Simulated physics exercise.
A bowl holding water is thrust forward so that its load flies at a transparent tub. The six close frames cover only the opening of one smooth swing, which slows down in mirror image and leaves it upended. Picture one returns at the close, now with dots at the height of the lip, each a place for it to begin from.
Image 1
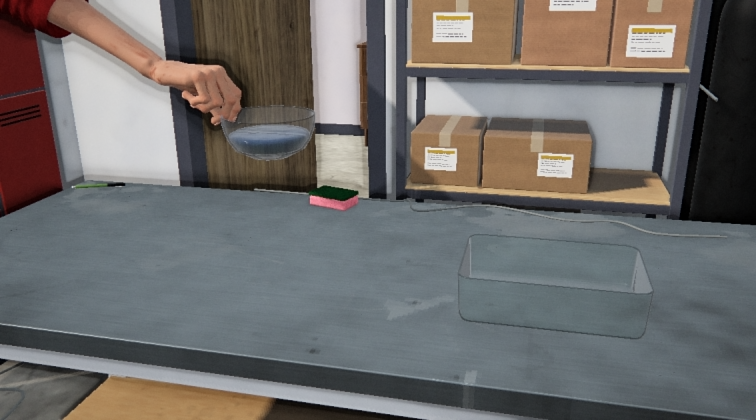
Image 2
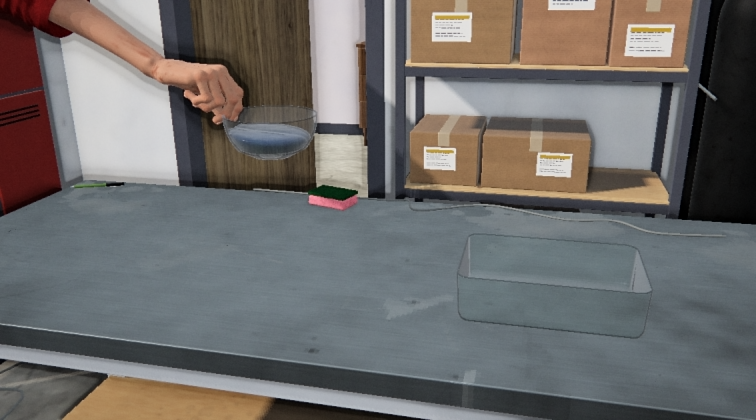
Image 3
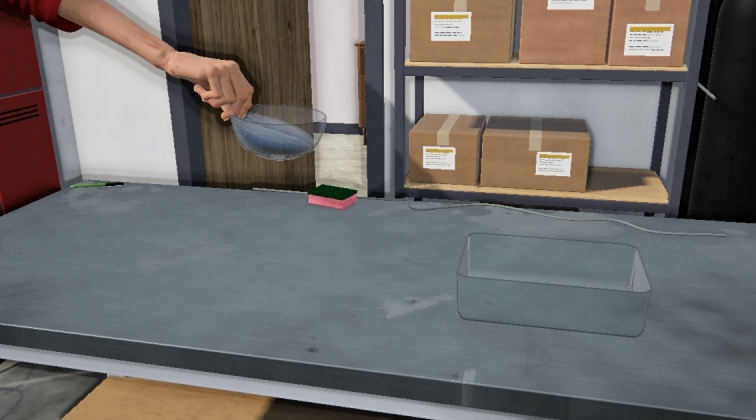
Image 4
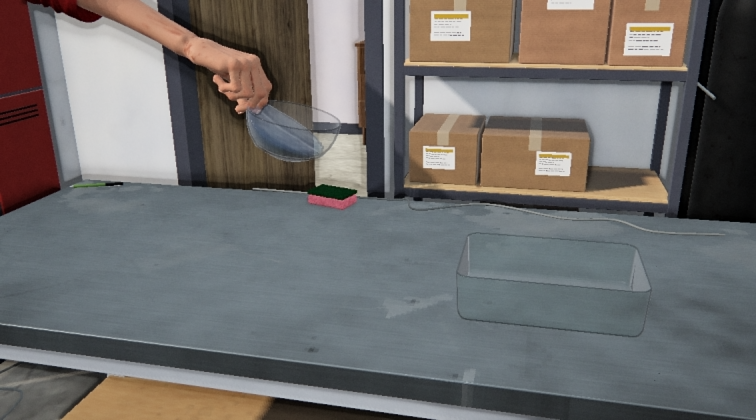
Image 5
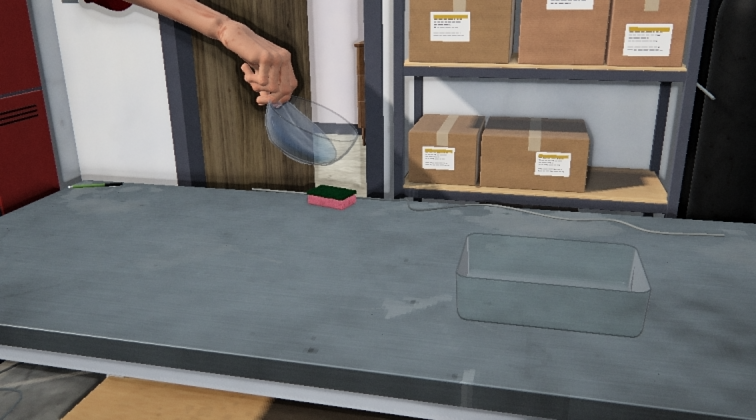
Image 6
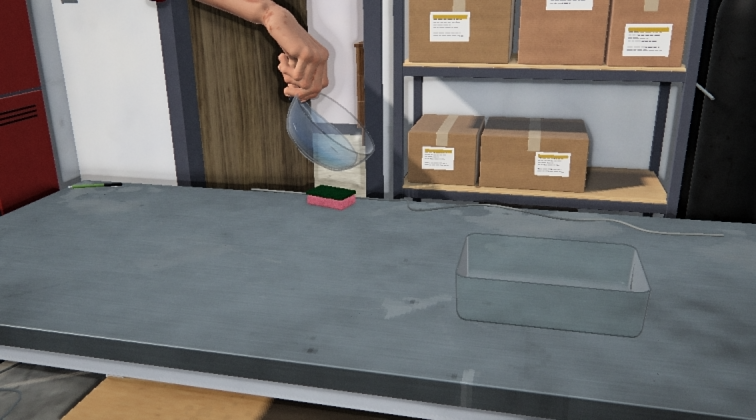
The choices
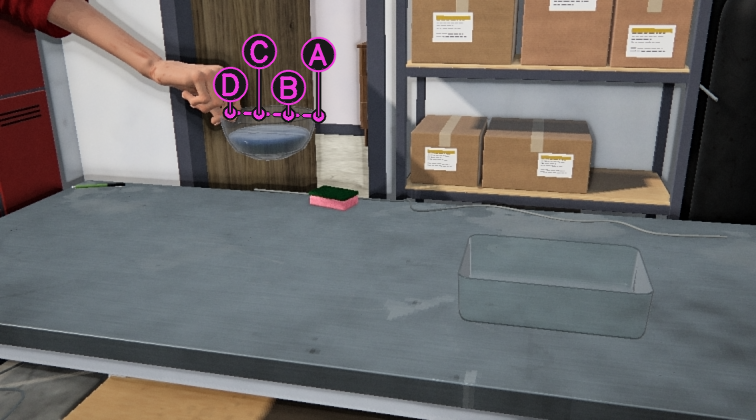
At first, a hand holds a clear bowl of bluish water nearly level above the back of a gray table, with a sponge below and an empty transparent tub to the right. The hand then moves the bowl rightward, tilting it more and more steeply, while the water stays inside.
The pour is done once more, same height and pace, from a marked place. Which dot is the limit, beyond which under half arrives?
The limit is B.
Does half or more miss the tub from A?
No, not at all.
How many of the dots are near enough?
Two.
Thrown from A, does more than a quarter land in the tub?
Yes.
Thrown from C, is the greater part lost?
Yes.
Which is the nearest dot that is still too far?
The answer is C.
On the marked copy, A at (318, 116); B at (288, 115); C at (259, 113); D at (230, 112).
Choosing A, about 72 % lands in the tub, 9 % falls short and 19 % goes beside or beyond.
Choosing B, about 63 % lands in the tub, 23 % falls short and 14 % goes beside or beyond.
Choosing C, about 30 % lands in the tub, 63 % falls short and 6 % goes beside or beyond.
Choosing D, about 1 % lands in the tub, 96 % falls short and 3 % goes beside or beyond.
